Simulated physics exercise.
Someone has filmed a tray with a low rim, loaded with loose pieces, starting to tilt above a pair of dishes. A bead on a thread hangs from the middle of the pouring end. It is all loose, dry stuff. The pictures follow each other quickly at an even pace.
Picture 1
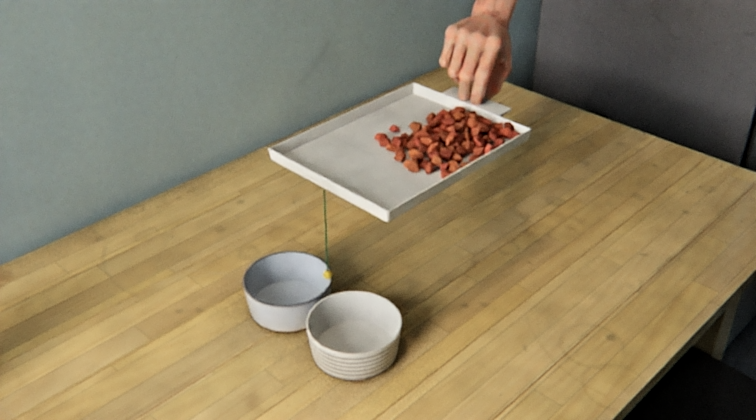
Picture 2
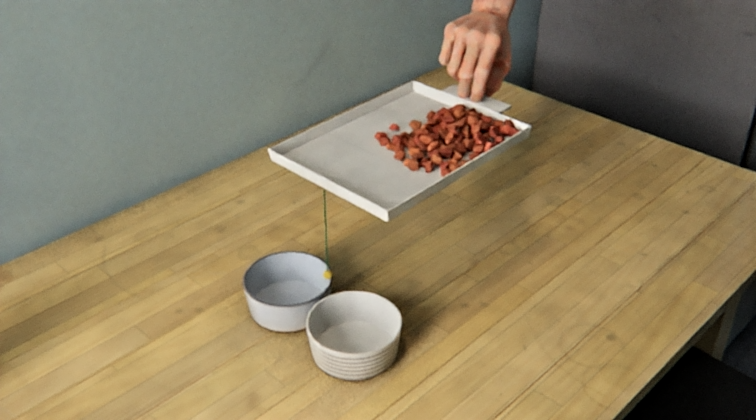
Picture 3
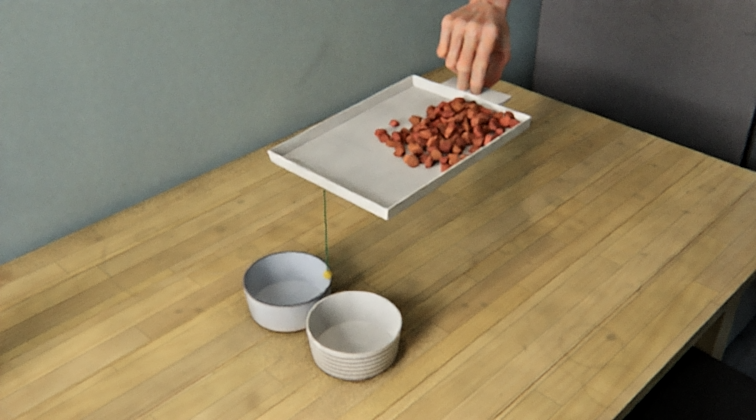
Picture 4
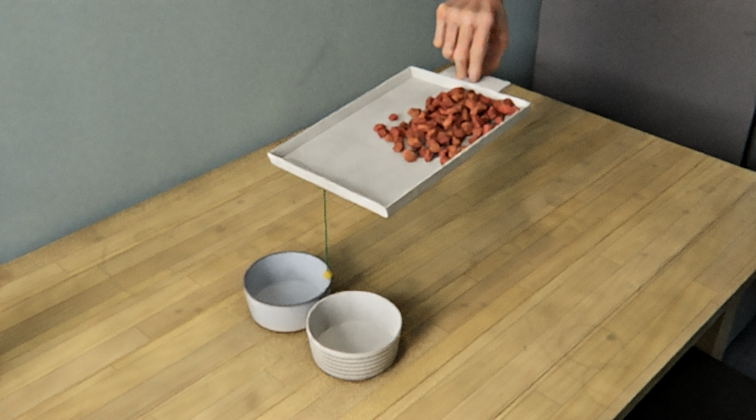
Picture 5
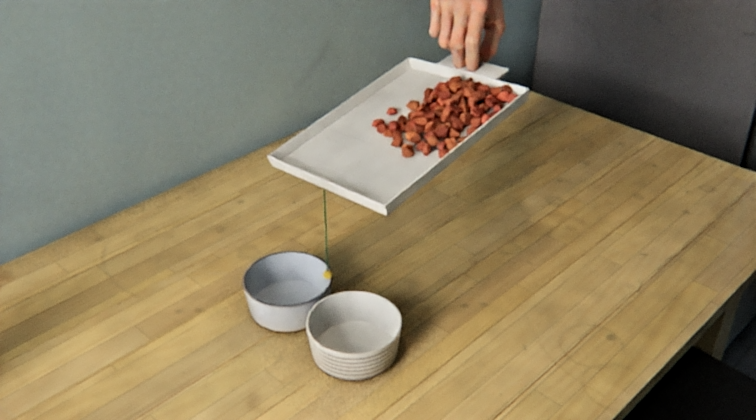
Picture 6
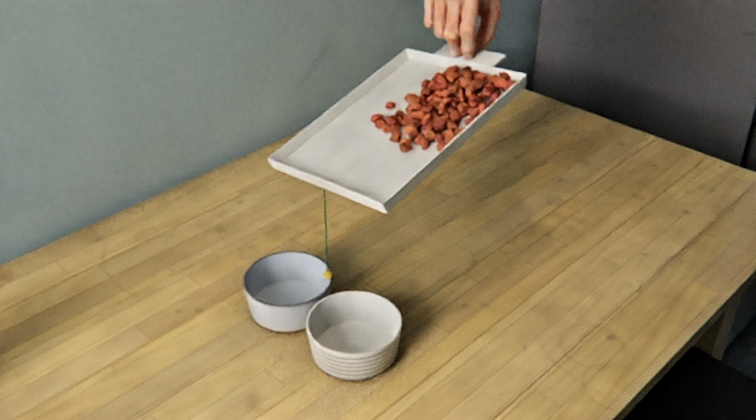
A hand held a white tray of reddish-brown chunks above two empty bowls on a wooden table, then slowly raised the far end, tilting the tray while the chunks stayed bunched near the hand.
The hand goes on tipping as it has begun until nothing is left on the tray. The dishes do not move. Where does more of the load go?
The left-hand one ends fuller.
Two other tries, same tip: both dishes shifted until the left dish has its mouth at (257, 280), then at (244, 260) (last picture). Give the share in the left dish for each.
The first gives 60 %, the second 50 %.
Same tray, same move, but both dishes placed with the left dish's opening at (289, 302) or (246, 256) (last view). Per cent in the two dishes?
First some 30, then 80 per cent.
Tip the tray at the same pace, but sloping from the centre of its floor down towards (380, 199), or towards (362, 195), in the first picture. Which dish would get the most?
At the first place the right one, at the second the right one.
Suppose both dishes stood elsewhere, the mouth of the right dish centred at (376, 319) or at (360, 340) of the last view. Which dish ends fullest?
One: Left. Two: The left dish.
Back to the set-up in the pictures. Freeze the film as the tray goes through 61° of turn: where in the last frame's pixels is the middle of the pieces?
Roughly at (294, 166).
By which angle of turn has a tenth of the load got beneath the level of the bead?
Around 65° of tilt.
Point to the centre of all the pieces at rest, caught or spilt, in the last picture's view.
Around (276, 297).
Just after the last frame, tray tipped steeply; the larger part on the tray; just a few in the left dish; just a few outside both; roughly a quarter in the air.
A moment on, tray tipped right over; roughly a third on the tray; roughly a third in the left dish; roughly a quarter outside both; about a tenth in the air.
Further on, tray tipped past a quarter turn; roughly two thirds in the left dish; roughly a third outside both.
When it is over, tray tipped past a quarter turn; not one in the right dish; roughly two thirds in the left dish; roughly a third outside both.
